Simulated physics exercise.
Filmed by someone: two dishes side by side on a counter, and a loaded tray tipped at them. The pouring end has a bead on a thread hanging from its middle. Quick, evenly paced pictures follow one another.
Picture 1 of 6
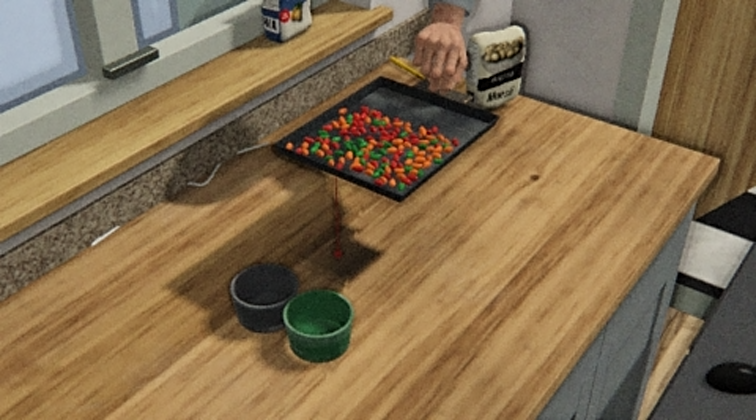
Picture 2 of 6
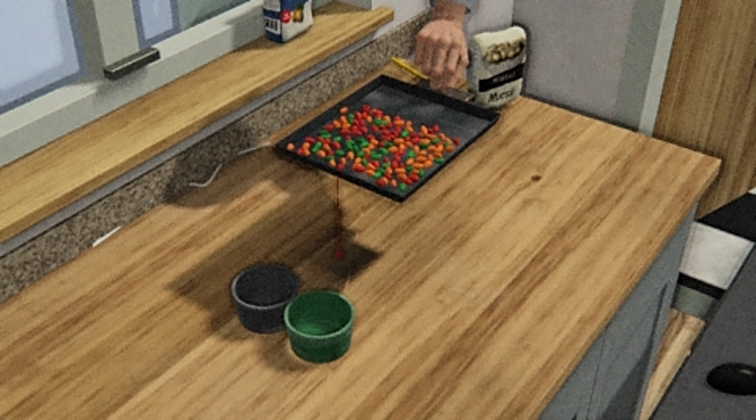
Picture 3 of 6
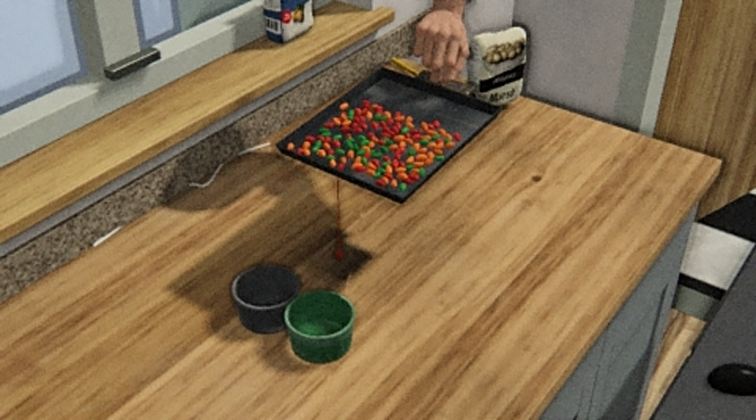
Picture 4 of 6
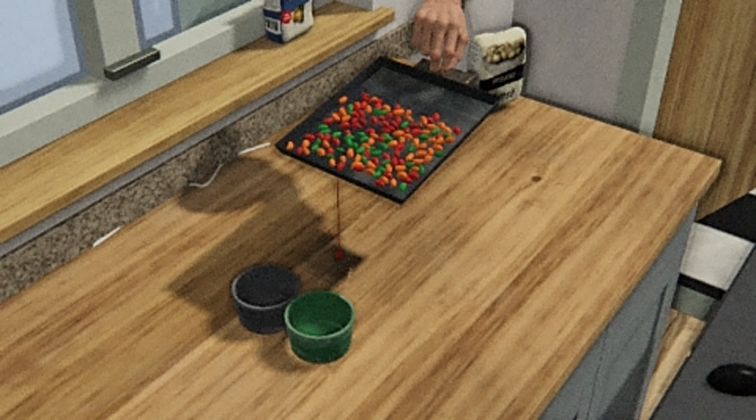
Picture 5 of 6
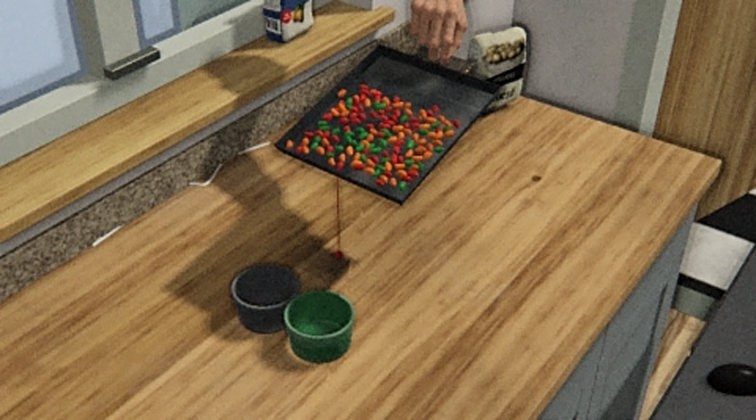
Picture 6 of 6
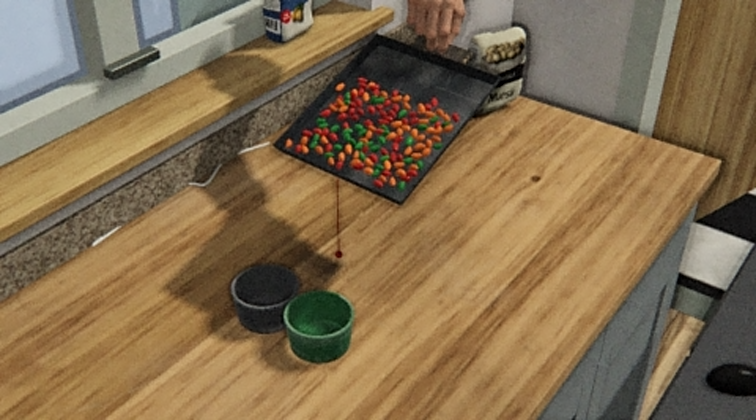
A hand gradually tilts a dark tray of colourful jelly beans above two small dishes.
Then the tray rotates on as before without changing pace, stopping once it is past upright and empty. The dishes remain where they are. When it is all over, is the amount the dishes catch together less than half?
The dishes will fail to catch most of it.
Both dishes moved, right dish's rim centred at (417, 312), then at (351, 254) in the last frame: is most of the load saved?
Well, a minority share the first time and a minority share the next.
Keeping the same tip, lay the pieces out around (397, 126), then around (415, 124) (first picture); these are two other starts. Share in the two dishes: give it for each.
In order, roughly 20 % and 20 %.
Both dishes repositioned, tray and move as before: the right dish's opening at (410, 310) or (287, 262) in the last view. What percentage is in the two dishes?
You'd get near 30 per cent and afterwards near 30 per cent.
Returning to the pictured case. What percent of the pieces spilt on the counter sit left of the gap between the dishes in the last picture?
Close to 10 per cent.
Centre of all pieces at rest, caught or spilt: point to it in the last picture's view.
Somewhere around (332, 322) in the final view.
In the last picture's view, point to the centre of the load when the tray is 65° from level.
In the last view the centre sits at roughly (351, 150).
Shortly afterwards, tray tipped steeply; all but a few on the tray; only a few in the air.
Next, tray tipped past a quarter turn; near a quarter on the tray; only a few in the right dish; only a few in the left dish; a little outside both; near two thirds in the air.
Some moments later, tray tipped past a quarter turn; a little in the right dish; a little in the left dish; near two thirds outside both.
In the end, tray tipped past a quarter turn; a little in the right dish; a little in the left dish; near two thirds outside both.
